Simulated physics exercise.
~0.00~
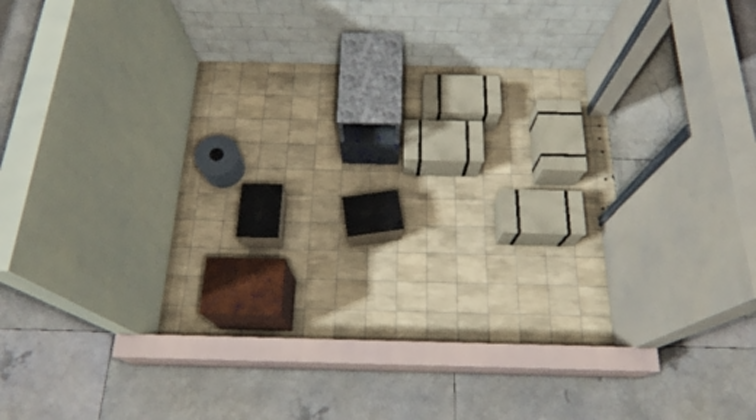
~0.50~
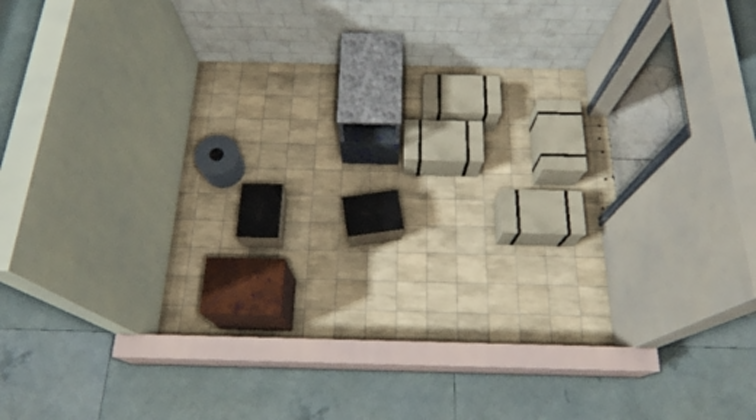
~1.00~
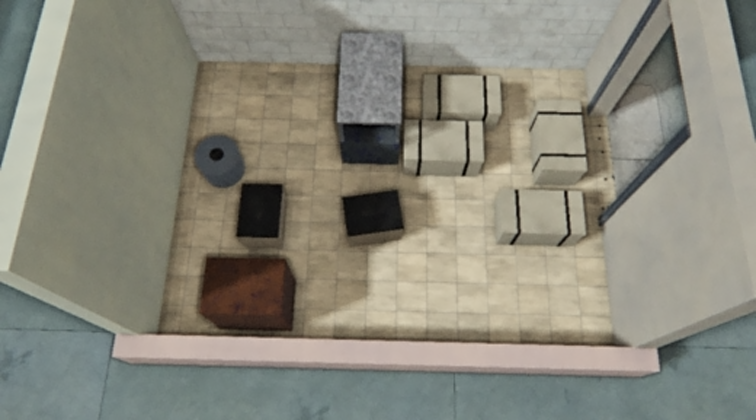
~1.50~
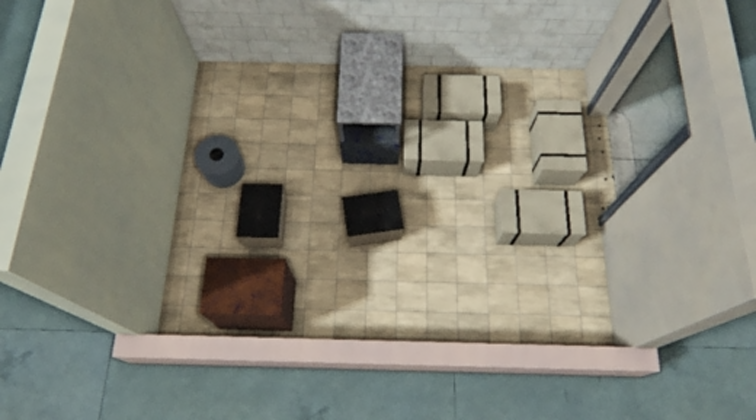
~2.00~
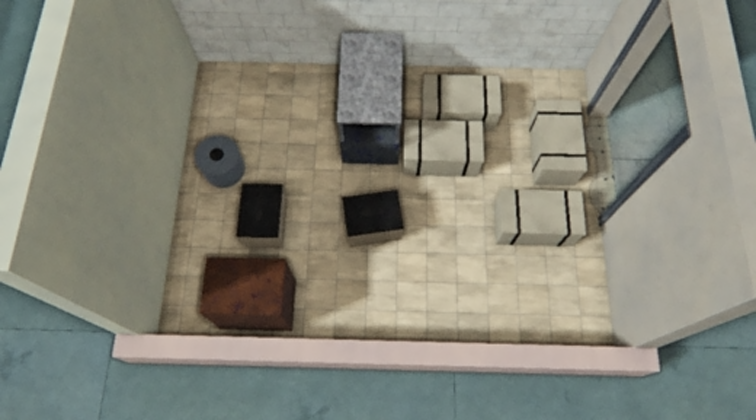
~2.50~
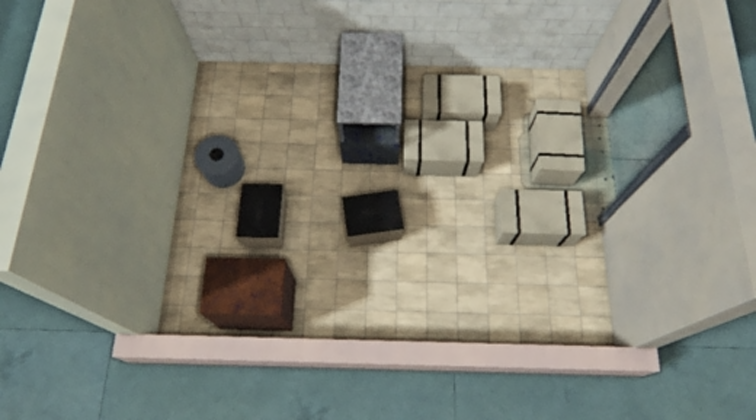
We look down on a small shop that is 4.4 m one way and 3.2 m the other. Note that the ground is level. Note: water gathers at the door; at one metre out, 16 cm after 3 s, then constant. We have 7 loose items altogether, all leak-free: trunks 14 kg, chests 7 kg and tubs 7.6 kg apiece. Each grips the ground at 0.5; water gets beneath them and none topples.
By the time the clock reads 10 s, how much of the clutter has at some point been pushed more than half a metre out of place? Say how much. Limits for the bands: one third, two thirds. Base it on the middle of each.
Two thirds plus.
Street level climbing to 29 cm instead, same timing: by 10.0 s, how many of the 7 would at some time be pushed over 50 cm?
6.
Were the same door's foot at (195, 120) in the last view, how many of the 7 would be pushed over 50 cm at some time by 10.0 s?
Then it comes to 1 of them.
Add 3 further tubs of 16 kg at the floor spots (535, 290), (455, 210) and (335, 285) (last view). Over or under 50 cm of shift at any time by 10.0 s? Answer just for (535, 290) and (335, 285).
Order as asked: Not as far and not as far.
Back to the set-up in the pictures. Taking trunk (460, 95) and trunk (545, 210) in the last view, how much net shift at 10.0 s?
First 40 cm, then 60 cm.
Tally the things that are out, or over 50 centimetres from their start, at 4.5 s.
It comes to 2.
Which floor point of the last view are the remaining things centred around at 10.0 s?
I'd put it around (347, 193).
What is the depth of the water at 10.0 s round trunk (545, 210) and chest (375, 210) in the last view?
About 4 and 7 cm.
After 3.5 s 0 of 7 are over 50 cm from their spots; 0 afloat.
After 4.5 s 2 of 7 are over 50 cm from their spots; 1 afloat.
After 7.0 s 3 of 7 are over 50 cm from their spots; 4 afloat.
After 10.0 s 6 of 7 are over 50 cm from their spots, and 6 have been at some point; 7 afloat.
